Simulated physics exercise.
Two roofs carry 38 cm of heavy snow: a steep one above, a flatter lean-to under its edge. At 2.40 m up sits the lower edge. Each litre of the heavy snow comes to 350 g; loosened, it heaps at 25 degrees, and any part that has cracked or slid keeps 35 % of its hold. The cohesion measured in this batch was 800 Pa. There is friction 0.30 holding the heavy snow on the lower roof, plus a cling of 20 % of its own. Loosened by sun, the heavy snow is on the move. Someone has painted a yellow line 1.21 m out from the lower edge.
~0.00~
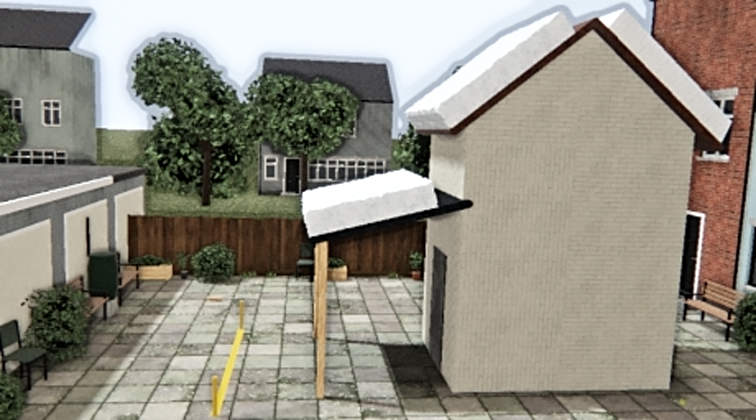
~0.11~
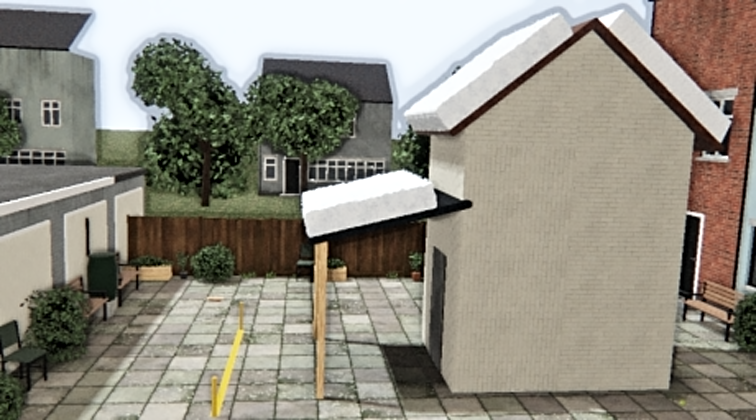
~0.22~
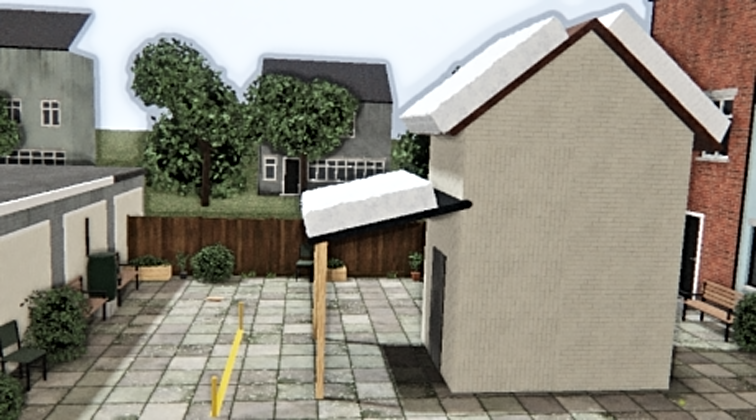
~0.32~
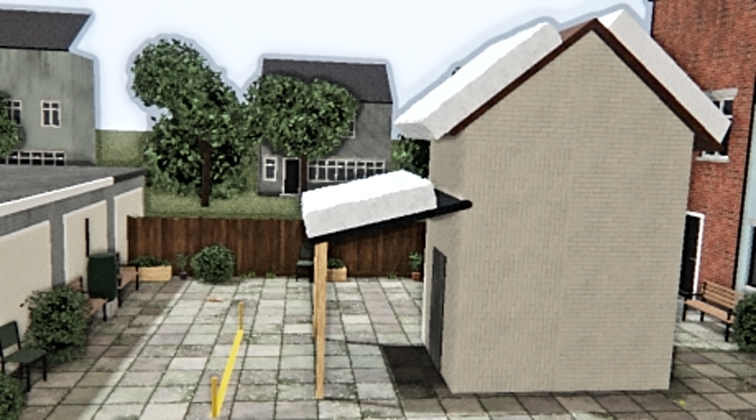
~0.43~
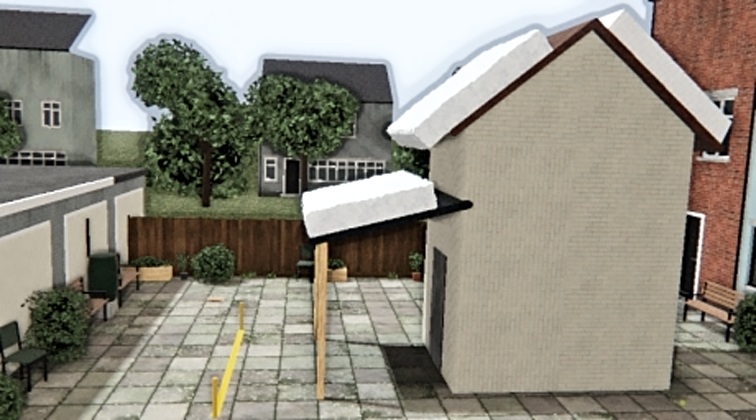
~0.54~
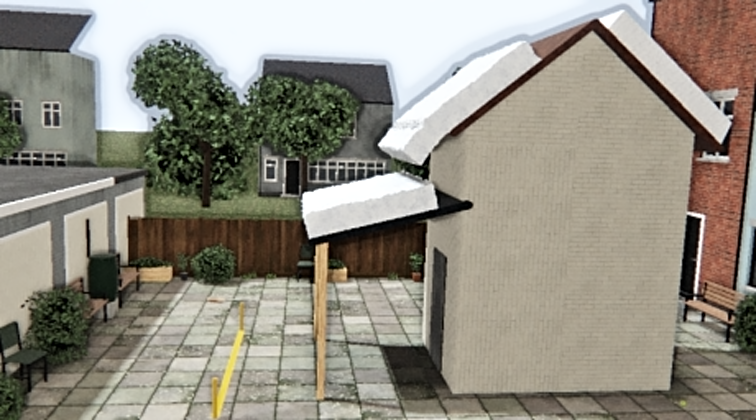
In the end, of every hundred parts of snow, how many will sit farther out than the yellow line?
Near 47 out of 100.
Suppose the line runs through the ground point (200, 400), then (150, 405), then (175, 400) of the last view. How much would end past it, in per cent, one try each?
In turn about 40 %, 25 %, 30 %.
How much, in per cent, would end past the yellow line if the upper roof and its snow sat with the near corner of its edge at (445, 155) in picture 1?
That would come to around 35 %.
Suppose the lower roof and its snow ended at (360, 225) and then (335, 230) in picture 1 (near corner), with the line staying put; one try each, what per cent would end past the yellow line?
First 45 per cent, second 45 per cent.
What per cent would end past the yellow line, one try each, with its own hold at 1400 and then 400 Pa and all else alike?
Going in order, it's 30 % and then 55 %.
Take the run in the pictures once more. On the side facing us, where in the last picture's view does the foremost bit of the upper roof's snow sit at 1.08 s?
About (318, 191).
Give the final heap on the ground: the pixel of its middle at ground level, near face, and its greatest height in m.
The heap centres around (200, 400) and rises about 0.5 m.
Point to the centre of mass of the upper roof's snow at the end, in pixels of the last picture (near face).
Look near (213, 366) in the final picture.
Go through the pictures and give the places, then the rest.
In the first frame, foremost bit of the heavy snow at (449, 112).
In the second frame, foremost bit of the heavy snow at (448, 113), its middle shifted 2.6 cm, 1 % of it past the upper edge, in one piece.
In the third frame, foremost bit of the heavy snow at (443, 117), its middle shifted 10 cm, 5 % of it past the upper edge, in one piece.
In the fourth frame, foremost bit of the heavy snow at (436, 126), its middle shifted 23 cm, 11 % of it past the upper edge, in one piece.
In the fifth frame, foremost bit of the heavy snow at (427, 133), its middle shifted 42 cm, 19 % of it past the upper edge, in one piece.
In the sixth frame, foremost bit of the heavy snow at (415, 133), its middle shifted 66 cm, 30 % of it past the upper edge, cracking.
After 1.08 s, none is below the lower edge and 0 % is past the line.
After 1.72 s, 38 % is below the lower edge and 16 % is past the line.
After 2.36 s, 65 % is below the lower edge and 44 % is past the line.
After 3.00 s, 77 % is below the lower edge and 46 % is past the line.
After 4.20 s, 78 % is below the lower edge and 47 % is past the line.
